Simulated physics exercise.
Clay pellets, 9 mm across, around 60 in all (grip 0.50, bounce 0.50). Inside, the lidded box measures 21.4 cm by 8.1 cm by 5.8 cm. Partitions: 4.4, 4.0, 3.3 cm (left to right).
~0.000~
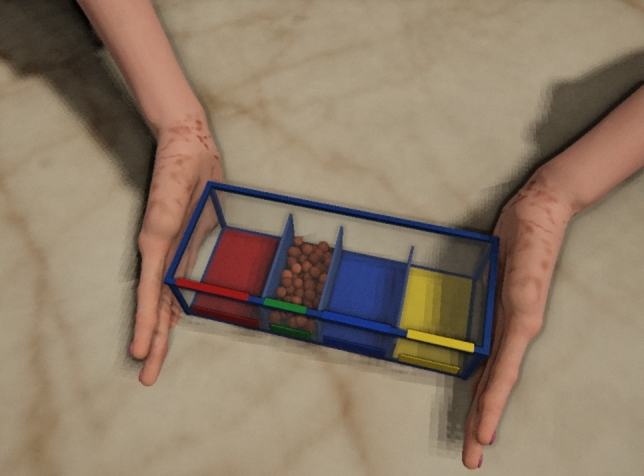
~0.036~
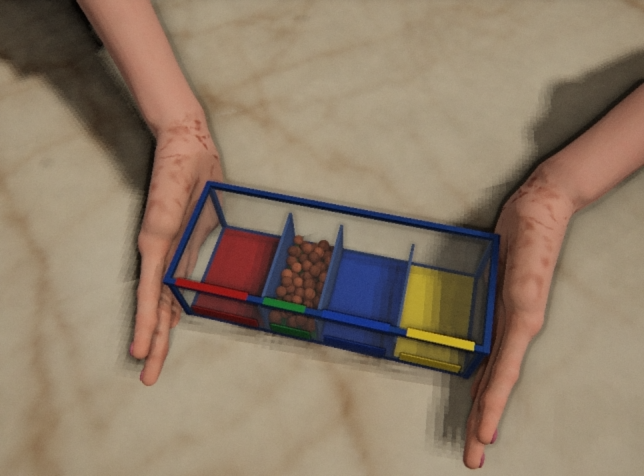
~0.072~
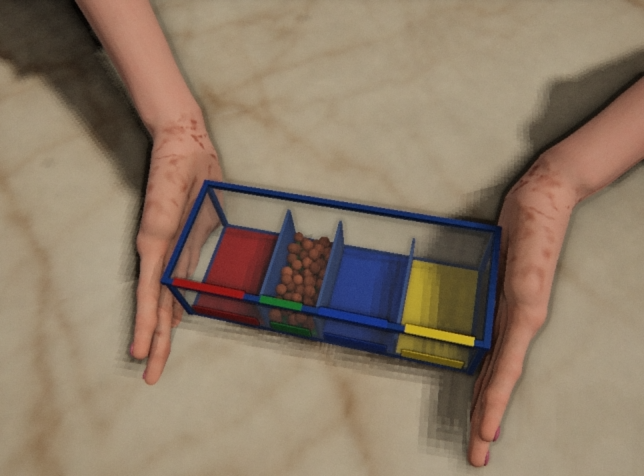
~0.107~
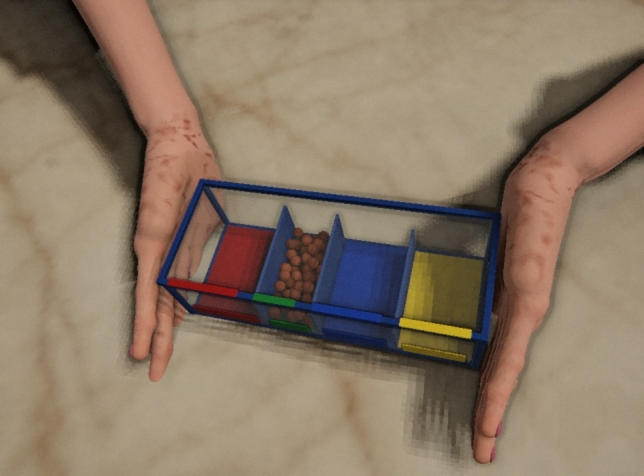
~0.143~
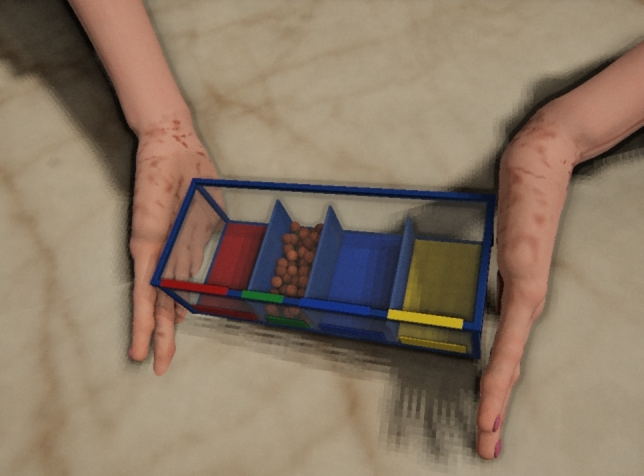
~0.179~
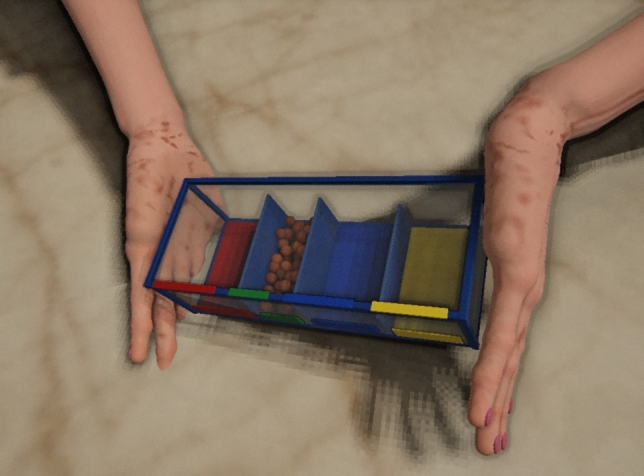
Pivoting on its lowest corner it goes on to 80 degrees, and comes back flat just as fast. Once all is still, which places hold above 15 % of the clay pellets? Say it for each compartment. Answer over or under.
Red under, blue under, green over, yellow under.
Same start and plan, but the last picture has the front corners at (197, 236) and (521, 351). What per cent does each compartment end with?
Red 0; blue 5; green 85; yellow 10.
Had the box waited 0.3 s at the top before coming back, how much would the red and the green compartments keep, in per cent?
Then: Red 5; green 95.
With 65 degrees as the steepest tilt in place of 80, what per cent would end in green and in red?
Then: Green 100, red 0.
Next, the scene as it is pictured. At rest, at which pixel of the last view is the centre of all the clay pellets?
Near (300, 296).
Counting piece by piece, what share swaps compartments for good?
About 10 per cent.
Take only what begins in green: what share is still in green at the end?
Roughly 90 per cent.
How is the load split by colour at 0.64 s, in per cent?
Red 0; blue 0; green 100; yellow 0.
Then, at 0.64 s, tilt 79 degrees; green 100 %.
Then, at 0.94 s, tilt 33 degrees; red 10 %, green 90 %.
After 1.35 s, tilt 0 degrees; red 10 %, green 90 %.
By 2.0 s all is still; red 10 %, blue 0 %, green 90 %, yellow 0 %.
